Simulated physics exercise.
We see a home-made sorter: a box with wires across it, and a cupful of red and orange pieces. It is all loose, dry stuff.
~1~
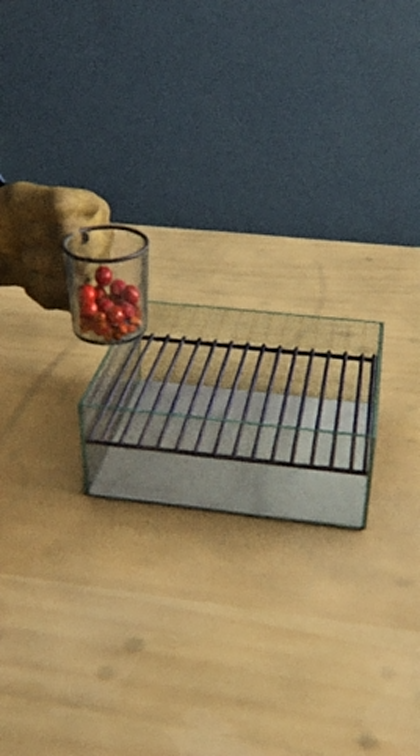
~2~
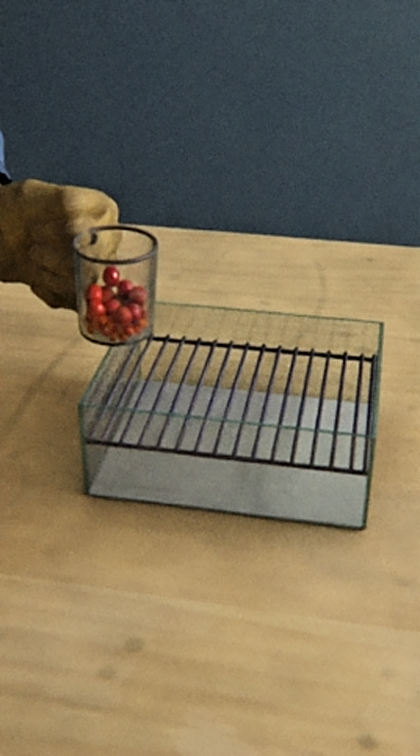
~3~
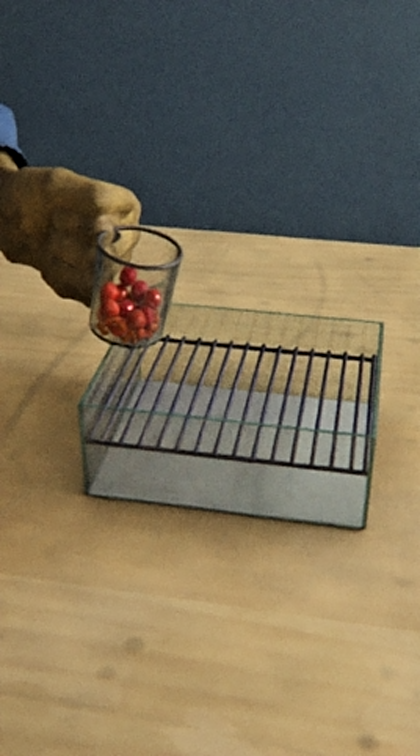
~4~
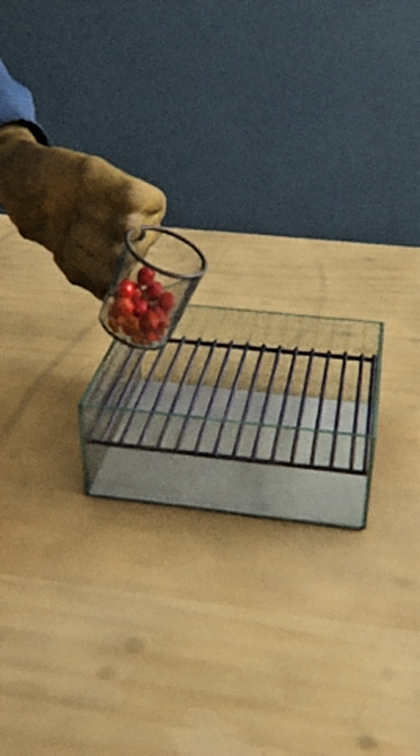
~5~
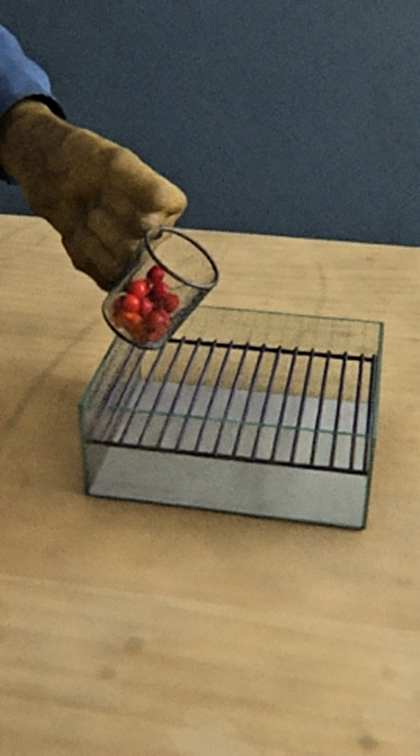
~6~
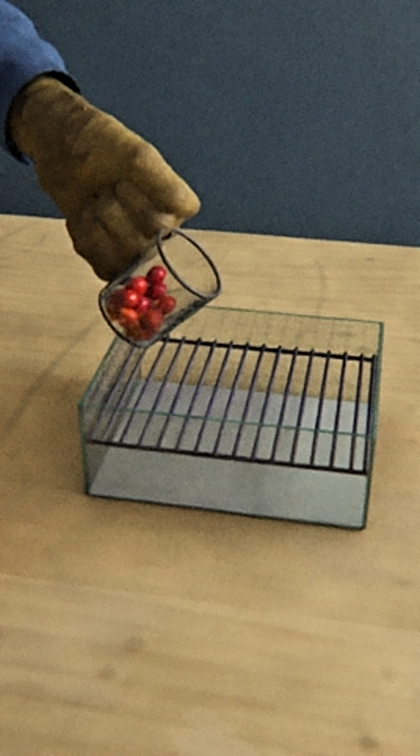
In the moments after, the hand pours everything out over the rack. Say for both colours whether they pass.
The red pieces stay on top; the orange pieces drop through.
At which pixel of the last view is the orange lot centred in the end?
Around (222, 434).
Then, 0.26 s past the last view, red ones, all in the cup; orange ones, all in the cup.
Then, 0.60 s past the last view, red ones, all in the cup; orange ones, all in the cup.
Then, 0.96 s past the last view, red ones, all on or over the wires; orange ones, about two thirds in the cup, about a third on or over the wires, a stray few under the rack.
Finally, red ones, all on the wires, none under the rack; orange ones, all under the rack.
